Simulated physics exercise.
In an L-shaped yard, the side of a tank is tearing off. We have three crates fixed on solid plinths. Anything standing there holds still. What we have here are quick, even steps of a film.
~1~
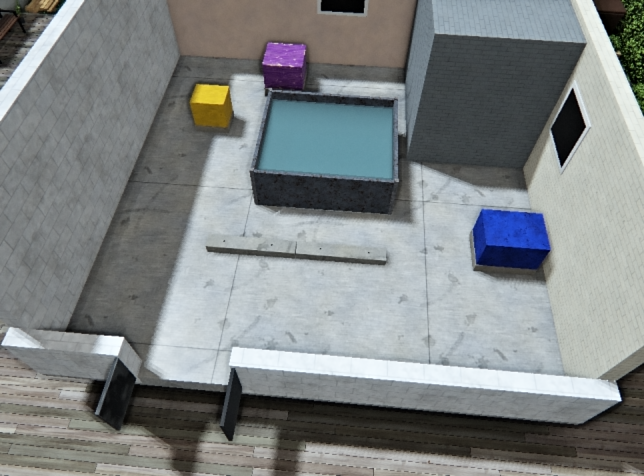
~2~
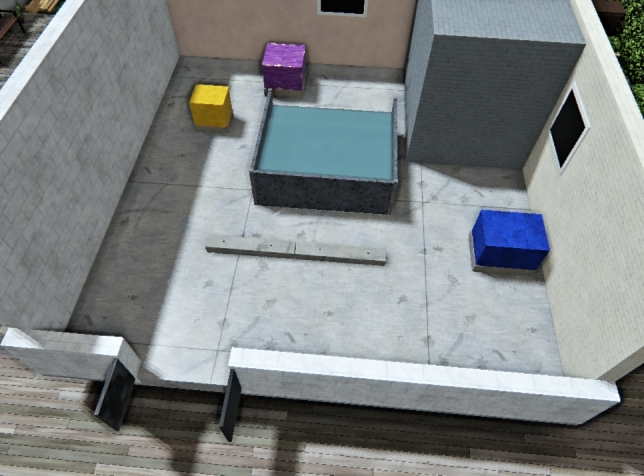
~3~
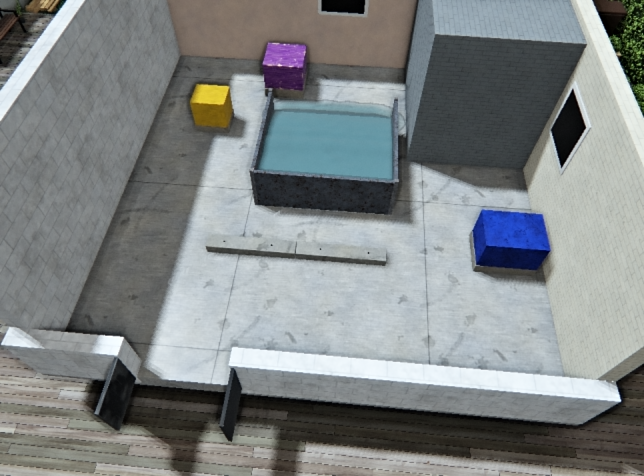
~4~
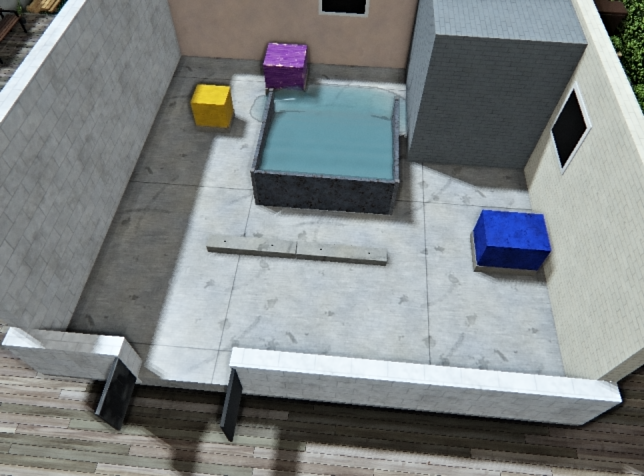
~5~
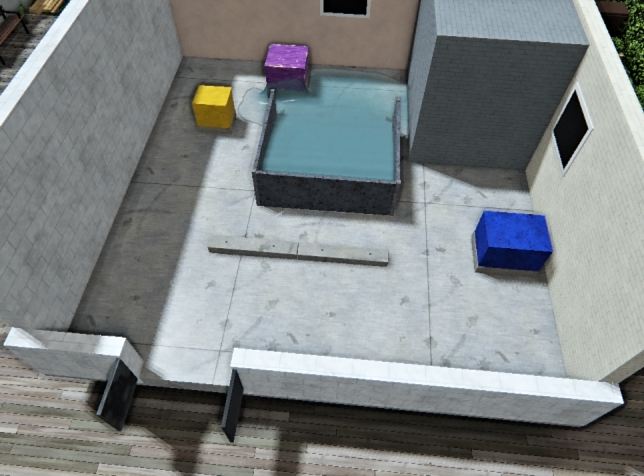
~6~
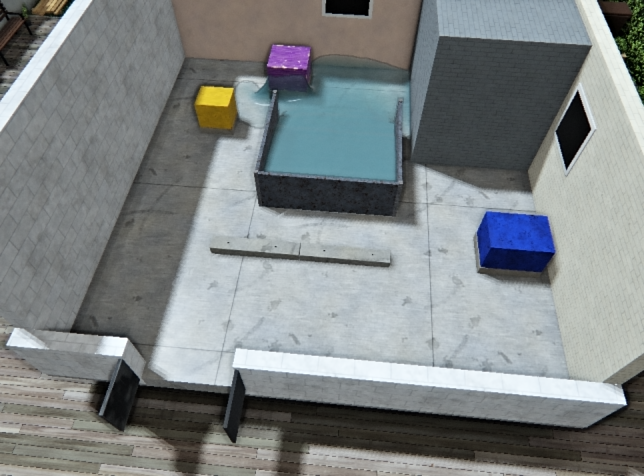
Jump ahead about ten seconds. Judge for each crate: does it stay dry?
In order: I expect the blue crate to stay untouched, I expect the purple crate to be touched by the water, I expect the yellow crate to be touched by the water.
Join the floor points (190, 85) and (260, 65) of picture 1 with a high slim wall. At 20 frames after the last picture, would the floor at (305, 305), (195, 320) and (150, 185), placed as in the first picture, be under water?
The first point comes out unwetted, the next unwetted, the last inundated.
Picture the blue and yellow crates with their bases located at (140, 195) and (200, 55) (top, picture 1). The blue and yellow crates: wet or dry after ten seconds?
The blue crate is flooded; the yellow crate is flooded.
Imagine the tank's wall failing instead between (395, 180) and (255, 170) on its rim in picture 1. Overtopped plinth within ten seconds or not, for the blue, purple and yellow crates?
In that case the blue crate is flooded, the purple crate is never flooded and the yellow crate is never flooded.
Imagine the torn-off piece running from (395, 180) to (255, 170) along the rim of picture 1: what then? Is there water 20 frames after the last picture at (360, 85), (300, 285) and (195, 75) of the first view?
First: Spared by the leak. Second: Reached by the flood. Third: Spared by the leak.
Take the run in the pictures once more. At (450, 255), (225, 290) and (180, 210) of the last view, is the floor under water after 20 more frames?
First spot swamped, second spot clear, third spot swamped.
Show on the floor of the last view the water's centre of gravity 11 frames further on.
Centre of the water: Near (321, 114).
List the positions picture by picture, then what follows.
The first picture shows still water in the open tank at (329, 136).
In the second picture, the front is at a hidden place, out from the gap on the open tank's far side.
In the third picture, water pours out on the open tank's far side and has run to (399, 119).
In the fourth picture, water pours out on the open tank's far side and has run to (260, 100).
In the fifth picture, water pours out on the open tank's far side and has run to (252, 91).
In the sixth picture, water pours out on the open tank's far side and has run to (409, 71).
A moment on, water covers 20 % of the floor; the blue crate not reached, the purple crate water round its plinth, the yellow crate water round its plinth.
Next, water covers 30 % of the floor; the blue crate not reached, the purple crate water round its plinth, the yellow crate water round its plinth.
Then, water covers 45 % of the floor; the blue crate water round its plinth, the purple crate water round its plinth, the yellow crate water round its plinth.
Later, water covers 75 % of the floor; the blue crate water round its plinth, the purple crate water round its plinth, the yellow crate water round its plinth.
In the end, water covers 90 % of the floor; the blue crate stayed above the water, the purple crate was topped, the yellow crate was topped.
